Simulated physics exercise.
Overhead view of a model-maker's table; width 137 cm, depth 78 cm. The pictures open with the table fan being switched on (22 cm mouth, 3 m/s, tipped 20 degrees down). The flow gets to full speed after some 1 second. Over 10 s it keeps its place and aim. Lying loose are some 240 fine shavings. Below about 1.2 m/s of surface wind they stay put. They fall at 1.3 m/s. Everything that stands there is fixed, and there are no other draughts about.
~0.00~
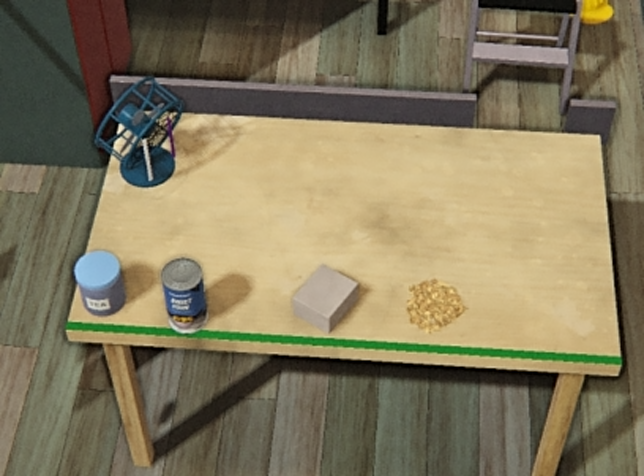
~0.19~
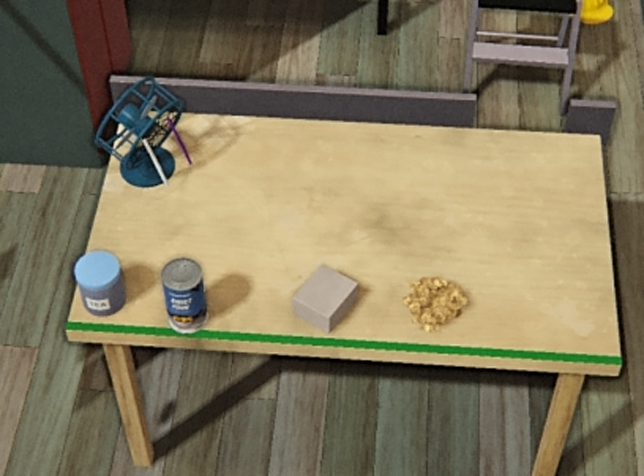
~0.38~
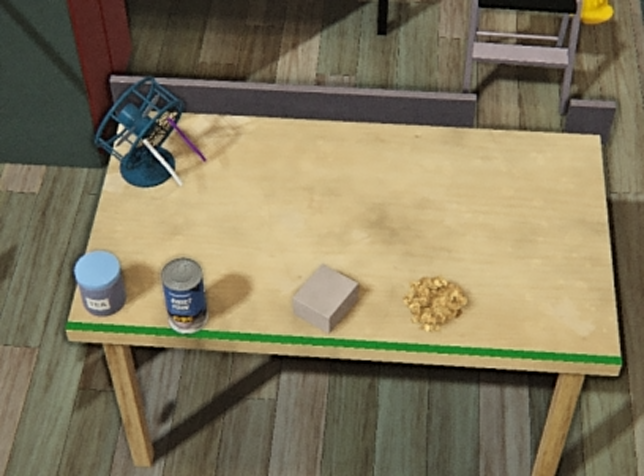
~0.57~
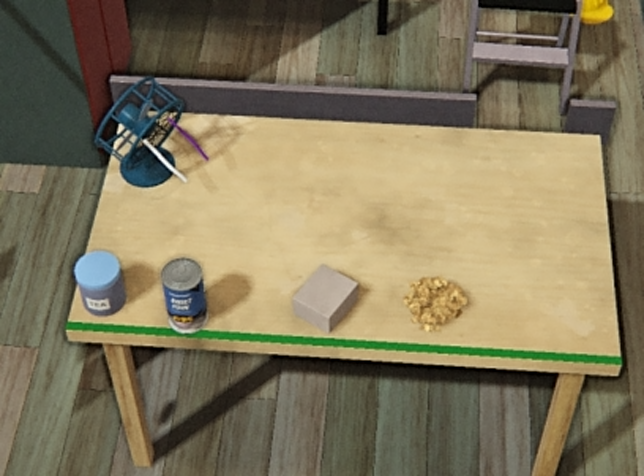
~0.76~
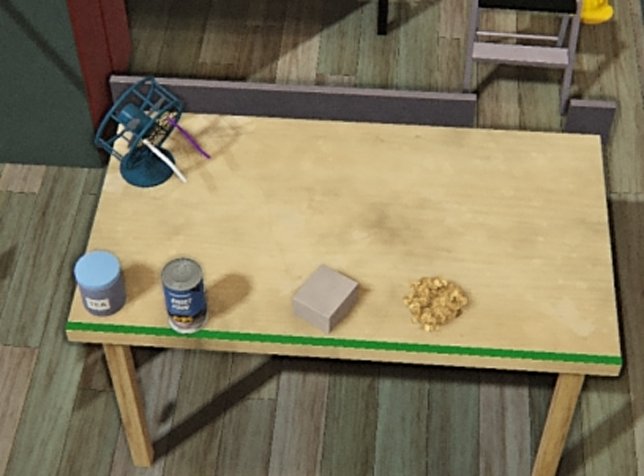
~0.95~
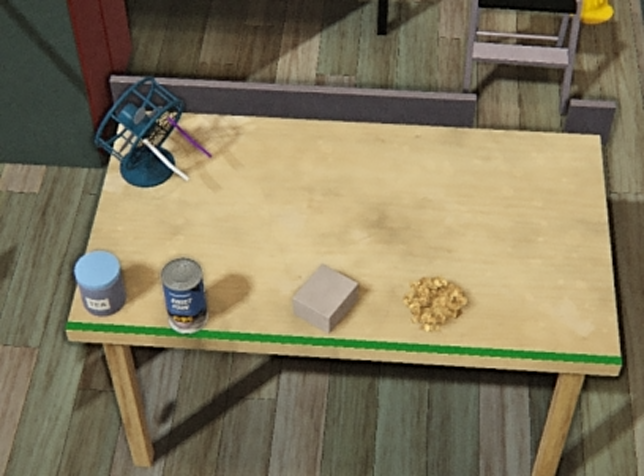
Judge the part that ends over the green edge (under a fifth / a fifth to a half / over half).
Short answer: Beyond one half.
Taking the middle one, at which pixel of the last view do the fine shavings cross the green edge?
The middle of the crossings lies near (517, 359) in the last picture.
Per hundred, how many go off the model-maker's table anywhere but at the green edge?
I would put it at around 15 per cent.
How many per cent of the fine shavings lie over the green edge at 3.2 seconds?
70 per cent or so.
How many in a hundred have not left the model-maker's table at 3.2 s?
Close to 10 in a hundred are still there.
After 2.0 s the count stands so, 60 % are over the green edge; the middle of those still in play is near (431, 330).
After 3.2 s the count stands so, 73 % are over the green edge.
After 5.5 s the count stands so, 83 % are over the green edge.
After 10.0 s, at the end, 83 % are over the green edge.
